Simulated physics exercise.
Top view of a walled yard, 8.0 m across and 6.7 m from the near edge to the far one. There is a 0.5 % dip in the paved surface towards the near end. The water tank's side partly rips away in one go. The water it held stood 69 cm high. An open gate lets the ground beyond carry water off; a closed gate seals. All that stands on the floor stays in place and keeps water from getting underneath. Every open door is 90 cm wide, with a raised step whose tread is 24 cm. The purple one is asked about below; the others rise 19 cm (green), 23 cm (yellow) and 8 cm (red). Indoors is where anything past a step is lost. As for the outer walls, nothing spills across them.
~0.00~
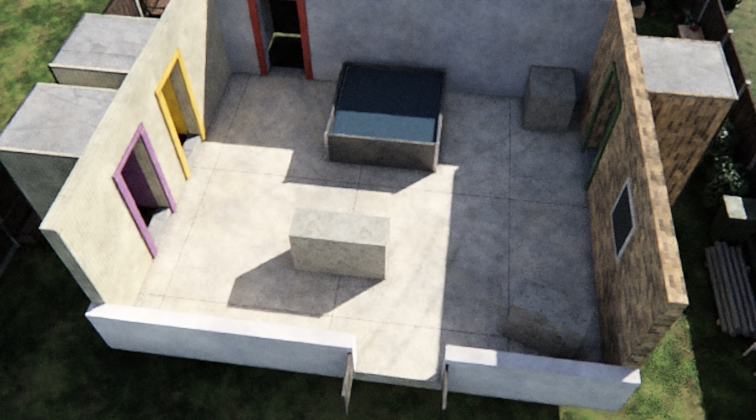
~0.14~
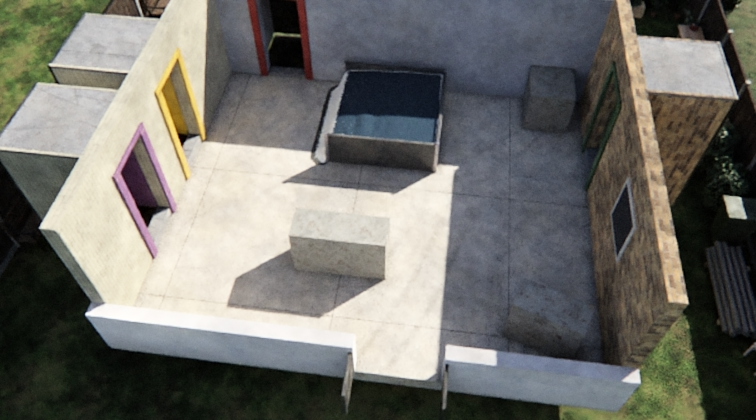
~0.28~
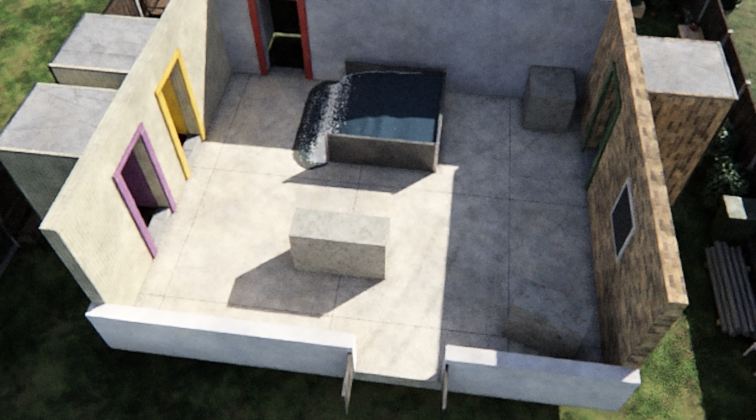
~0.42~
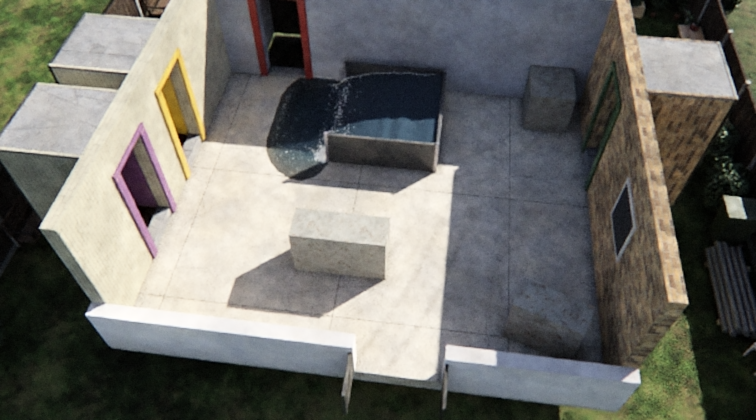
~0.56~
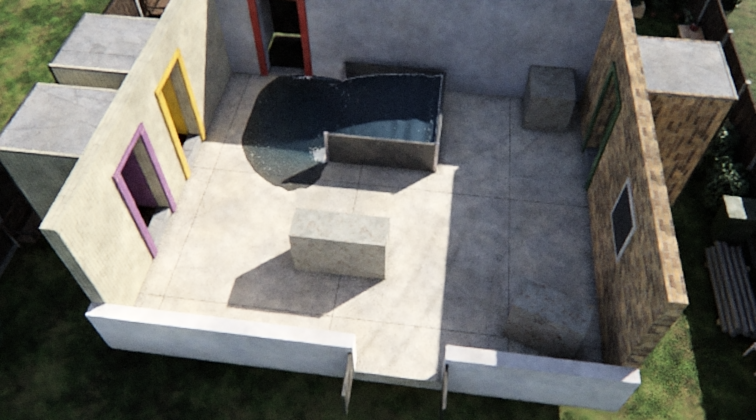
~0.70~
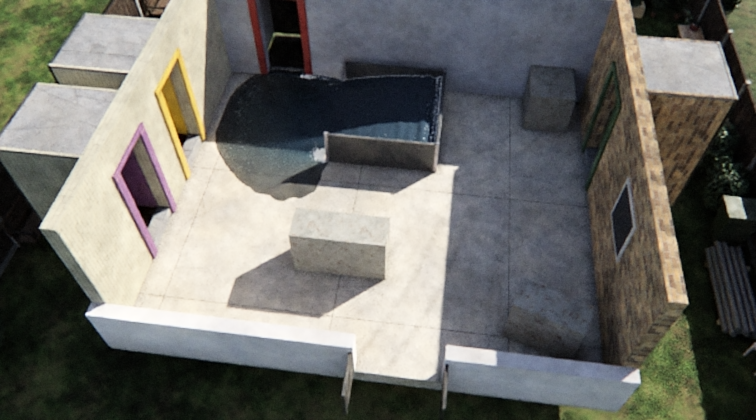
The clip opens on a walled yard seen from above, with still, dark water in a tank near the back wall. The tank's left side gives way and water pours out across the pale floor, spreading left in a widening, rounded pool towards the yellow door, while the purple doorway stays dry.
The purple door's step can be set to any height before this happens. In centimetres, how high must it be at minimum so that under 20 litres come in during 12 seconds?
At least 9.5 cm or so.
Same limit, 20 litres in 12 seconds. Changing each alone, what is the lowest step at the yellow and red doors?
About 27 cm at yellow and 26 cm at red.
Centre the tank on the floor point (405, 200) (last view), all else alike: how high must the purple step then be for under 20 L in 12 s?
Roughly 26 centimetres.
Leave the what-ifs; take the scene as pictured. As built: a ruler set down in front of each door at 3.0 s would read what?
Centimetres: Green = 0, yellow = 28, purple = 14, red = 29.
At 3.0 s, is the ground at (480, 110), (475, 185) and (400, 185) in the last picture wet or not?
First bone-dry, second bone-dry, third bone-dry.
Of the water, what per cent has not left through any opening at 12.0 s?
About 86 in every hundred.
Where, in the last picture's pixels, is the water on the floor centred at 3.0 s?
At about (279, 142).
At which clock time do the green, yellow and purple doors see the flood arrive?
Times: Green 8.5 seconds, yellow 0.9 seconds, purple 1.6 seconds.
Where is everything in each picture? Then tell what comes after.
In the first frame, still water, 69 cm deep, in the water tank at (388, 104); the purple door at (149, 198) is dry.
In the second frame, the gap is at (338, 114), the front 0.3 m out at (316, 158); the back of the water tank holds 69 cm.
In the third frame, water pours out at (338, 116) and has run 0.7 m, to (296, 154); about 13 cm deep outside, 69 cm at the back.
In the fourth frame, the gap is at (338, 117), the front 1.3 m out at (270, 145); the back of the water tank holds 69 cm.
In the fifth frame, water pours out at (338, 117) and has run 1.9 m, to (246, 141); about 9 cm deep outside, 65 cm at the back.
In the sixth frame, the gap is at (338, 117), the front 2.5 m out at (220, 134); the back of the water tank holds 58 cm; the purple door at (149, 198), 4.3 m from the gap, is still 1.9 m from the nearest water.
After 1.4 s water covers 20 % of the floor, deepest (50 cm) near (240, 73); it has not reached the purple door.
After 3.0 s water covers 30 % of the floor, deepest (32 cm) near (125, 328); 14 cm at the purple door, 0 litres in over its 19 cm step.
After 12.0 s water covers 95 % of the floor, deepest (12 cm) near (577, 114); 7 cm at the purple door, 0 litres in over its 19 cm step.
At the purple door as built, the water arrived by 1.7 s and peaked near 15 cm at 2.4 s.
With a step of 8.5 cm, 31 litres would have come in within the 12 s; with 11.5 cm, 6 litres. So under 20 litres takes about 9.5 cm.
